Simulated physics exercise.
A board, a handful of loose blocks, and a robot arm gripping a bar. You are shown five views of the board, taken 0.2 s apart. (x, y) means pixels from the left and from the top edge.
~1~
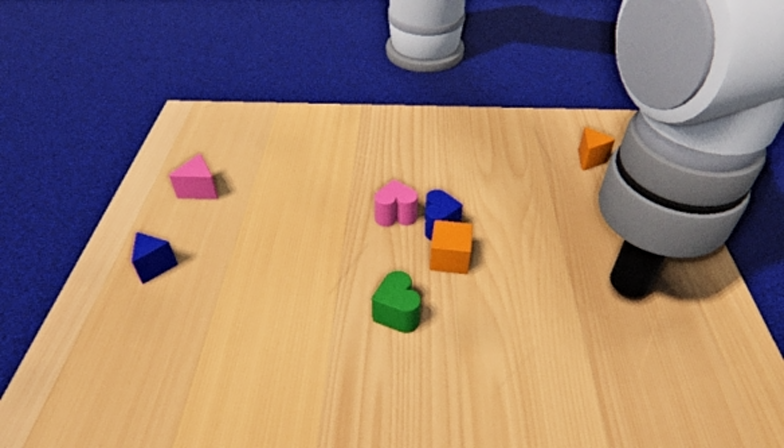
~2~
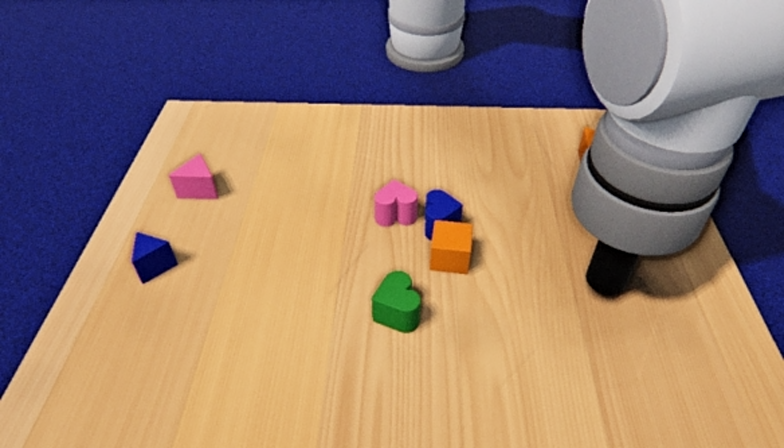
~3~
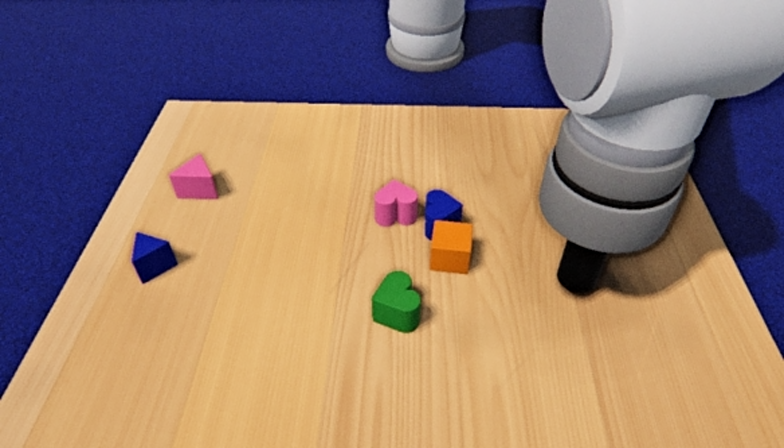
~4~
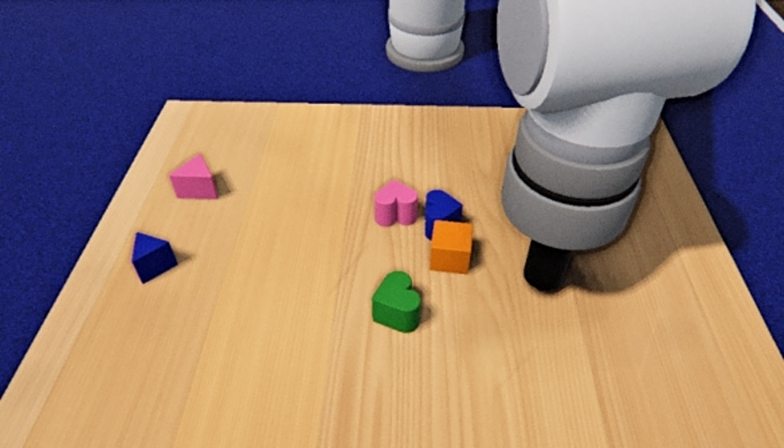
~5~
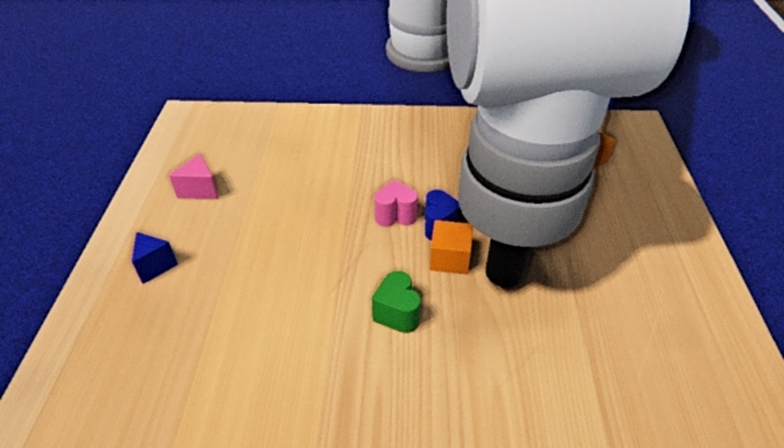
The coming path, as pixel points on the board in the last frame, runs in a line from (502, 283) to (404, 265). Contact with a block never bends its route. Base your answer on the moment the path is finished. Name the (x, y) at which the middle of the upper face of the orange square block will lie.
It comes to (398, 214).
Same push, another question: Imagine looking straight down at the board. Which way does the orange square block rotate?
It is turned clockwise.
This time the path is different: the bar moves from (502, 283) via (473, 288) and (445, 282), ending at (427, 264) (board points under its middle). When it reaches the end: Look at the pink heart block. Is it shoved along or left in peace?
By the last moment of the path, the pink heart block has stayed put.
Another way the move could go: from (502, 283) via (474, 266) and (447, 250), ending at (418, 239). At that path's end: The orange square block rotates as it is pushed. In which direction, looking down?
Answer: Against the clock.
The first path, step by step. Halfway along, bar (452, 263); blue heart block (439, 198), turned 25° clockwise; orange square block (427, 227), turned 25° clockwise.
At the end, bar (405, 254); green heart block unmoved; blue heart block (439, 197), turned 35° clockwise; orange square block (398, 214), turned 80° clockwise.
